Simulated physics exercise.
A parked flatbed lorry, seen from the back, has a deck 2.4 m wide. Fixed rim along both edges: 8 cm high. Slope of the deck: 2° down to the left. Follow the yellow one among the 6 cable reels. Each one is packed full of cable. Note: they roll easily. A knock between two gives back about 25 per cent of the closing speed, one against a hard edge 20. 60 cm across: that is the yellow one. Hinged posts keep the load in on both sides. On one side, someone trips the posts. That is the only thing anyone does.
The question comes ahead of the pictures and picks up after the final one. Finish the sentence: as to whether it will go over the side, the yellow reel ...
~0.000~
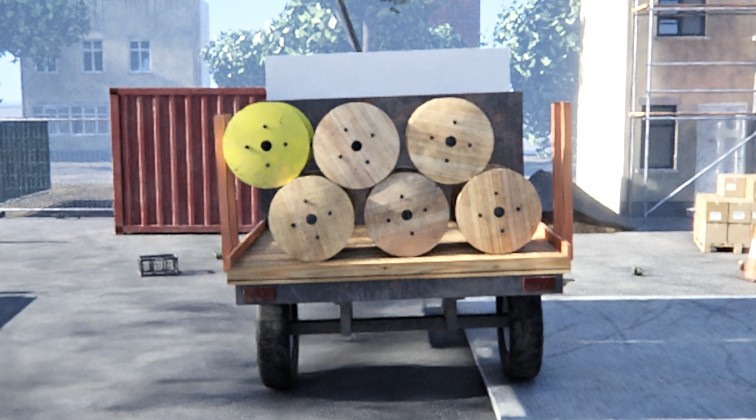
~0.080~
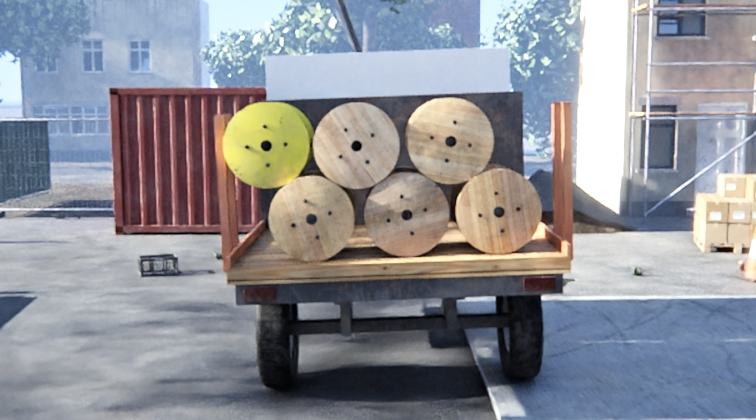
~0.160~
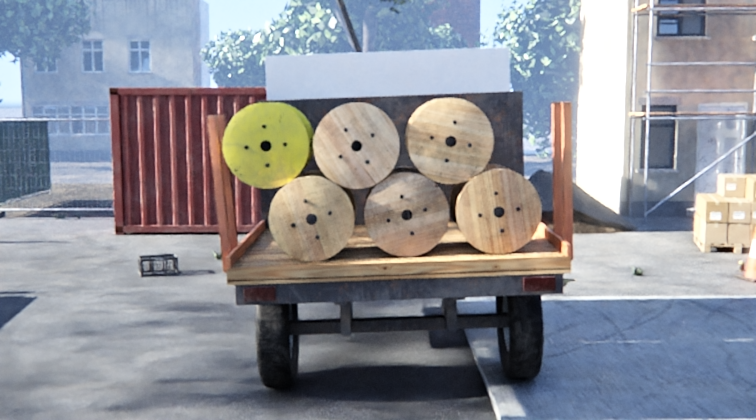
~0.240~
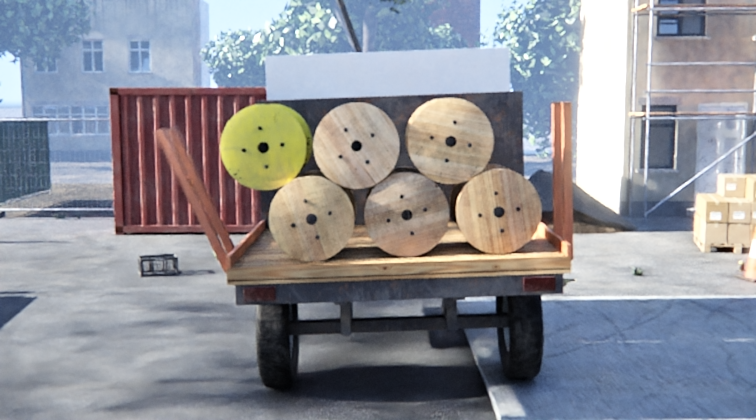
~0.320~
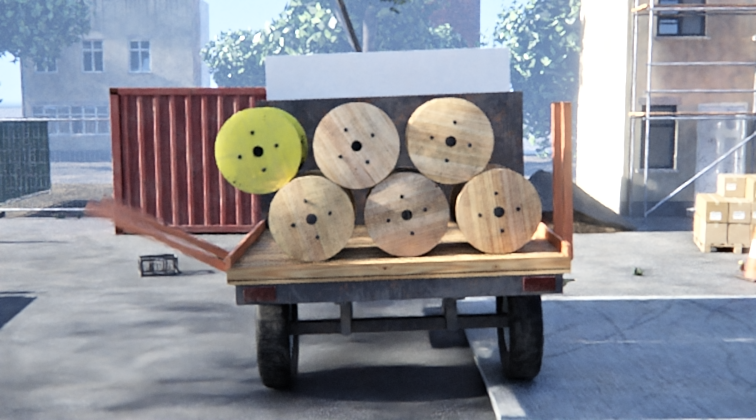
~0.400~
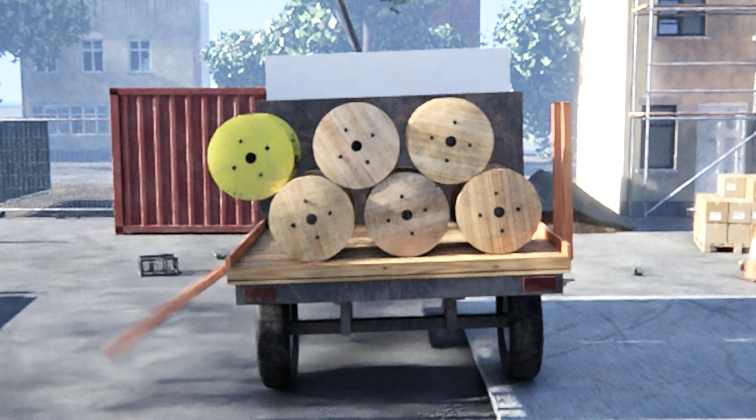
... will.
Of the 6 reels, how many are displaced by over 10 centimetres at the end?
That makes 6 in total.
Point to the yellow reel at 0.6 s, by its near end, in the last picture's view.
I'd point to somewhere near (226, 200).
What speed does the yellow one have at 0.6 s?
I'd put it near 2.5 m/s.
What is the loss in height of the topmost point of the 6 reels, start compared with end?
Roughly 0 cm.
By 0.6 s, yellow is in the air, 5 cm from the left edge, rolling left; 0 gone from the deck.
By 0.7 s, yellow is dropping off the left side; 1 gone from the deck.
By 0.9 s, yellow is dropping off the left side; 1 gone from the deck.
Finally (7.4 s), yellow is down on the left; 1 gone from the deck.
